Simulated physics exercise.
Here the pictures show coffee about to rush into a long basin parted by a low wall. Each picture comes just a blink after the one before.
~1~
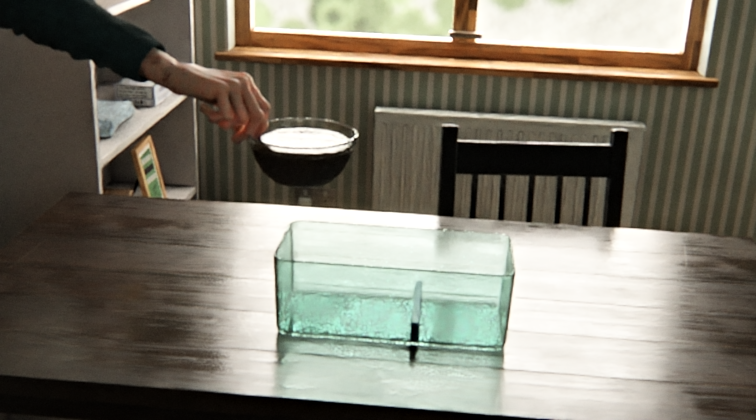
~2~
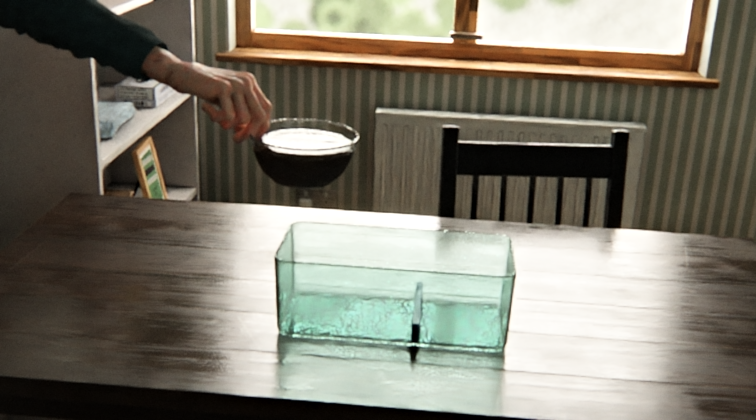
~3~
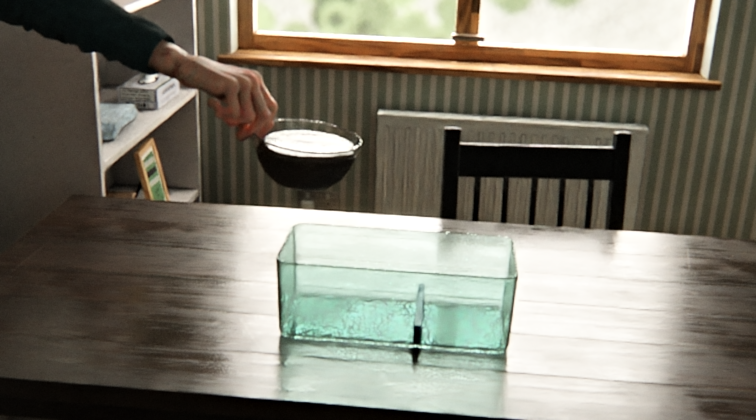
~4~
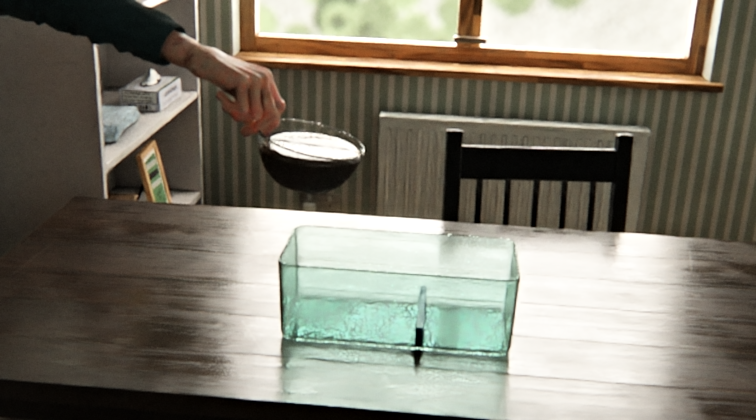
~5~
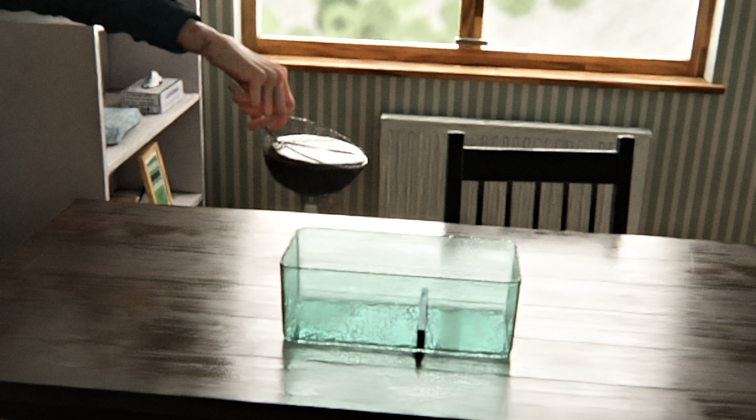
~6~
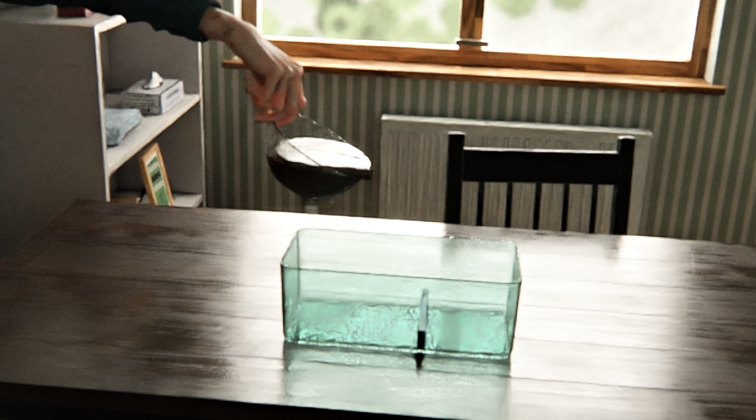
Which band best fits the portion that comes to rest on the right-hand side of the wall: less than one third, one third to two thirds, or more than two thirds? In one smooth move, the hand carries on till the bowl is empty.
It is less than one third.
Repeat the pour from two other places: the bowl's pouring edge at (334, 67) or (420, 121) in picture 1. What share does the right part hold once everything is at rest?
15 %, 70 %.
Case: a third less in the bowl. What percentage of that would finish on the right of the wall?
That share would be some 10 parts in a hundred.
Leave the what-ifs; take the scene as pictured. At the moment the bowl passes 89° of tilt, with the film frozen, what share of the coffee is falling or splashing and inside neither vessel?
Airborne fraction: Approx. 35 %.
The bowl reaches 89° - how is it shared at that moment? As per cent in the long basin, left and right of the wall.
Split is about 45 % to the left and 0 % to the right.
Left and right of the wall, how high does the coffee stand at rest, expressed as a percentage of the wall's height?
The left side ends up close to 60, the right side close to 20.
A moment on, the bowl is tipped on its side and 15 per cent is still to pour, 47 is left of the wall and 1 right of it.
Next, the bowl is tipped right over and 0 per cent is still to pour, 87 is left of the wall and 8 right of it.
Then the bowl is tipped right over and 0 per cent is still to pour, 85 is left of the wall and 13 right of it.
Later the bowl is tipped right over and 0 per cent is still to pour, 81 is left of the wall and 17 right of it.
Finally, 81 per cent lies left of the wall, 17 right of it and 2 outside.
